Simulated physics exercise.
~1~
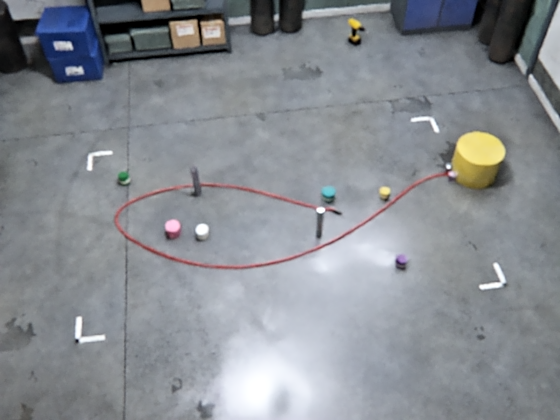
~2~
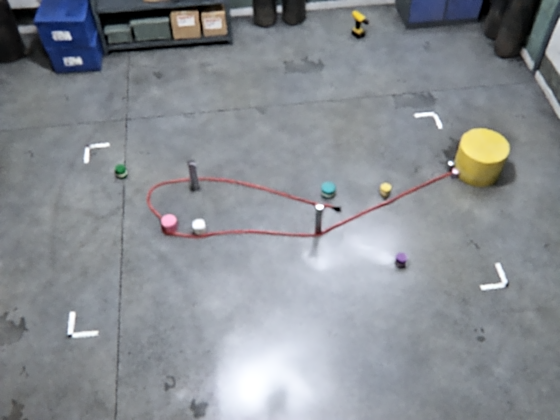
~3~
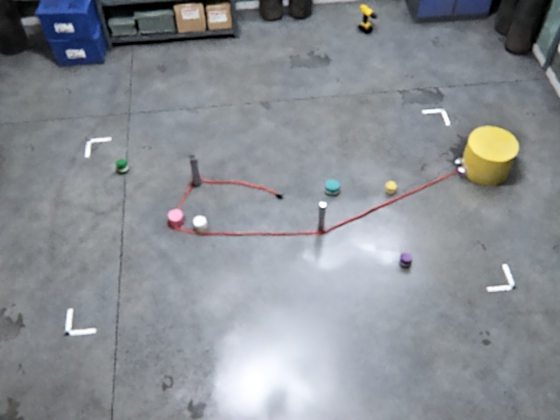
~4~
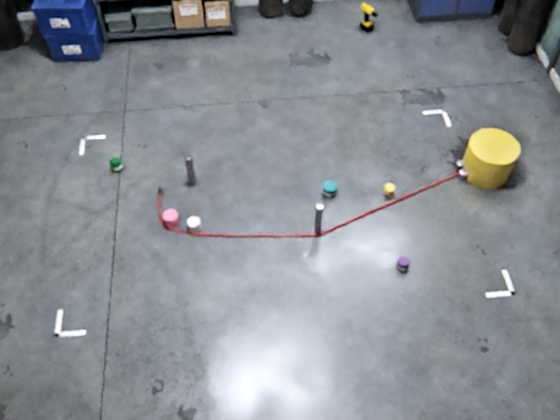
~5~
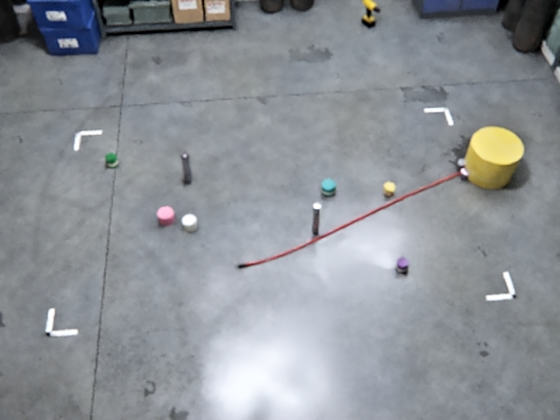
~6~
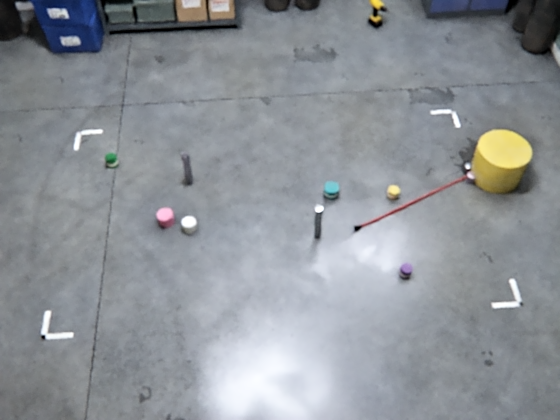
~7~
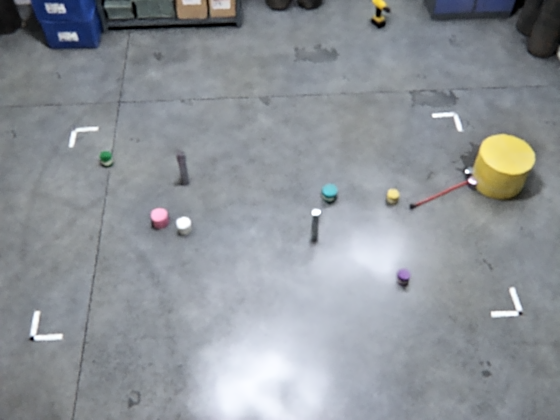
A long red lead curls across a grey concrete workshop floor, seen from above, running from a yellow reel at right around two dark posts and back toward the teal canister. Pink and white containers sit inside its loop, with green at left and yellow and purple near the right. The reel draws the lead in, tightening it against the pink tub, which shifts slightly. The free end slides back around the left post, passes the pink and white containers, then clears the right post. It ends as a short straight length beside the yellow canister, the other containers seemingly in place.
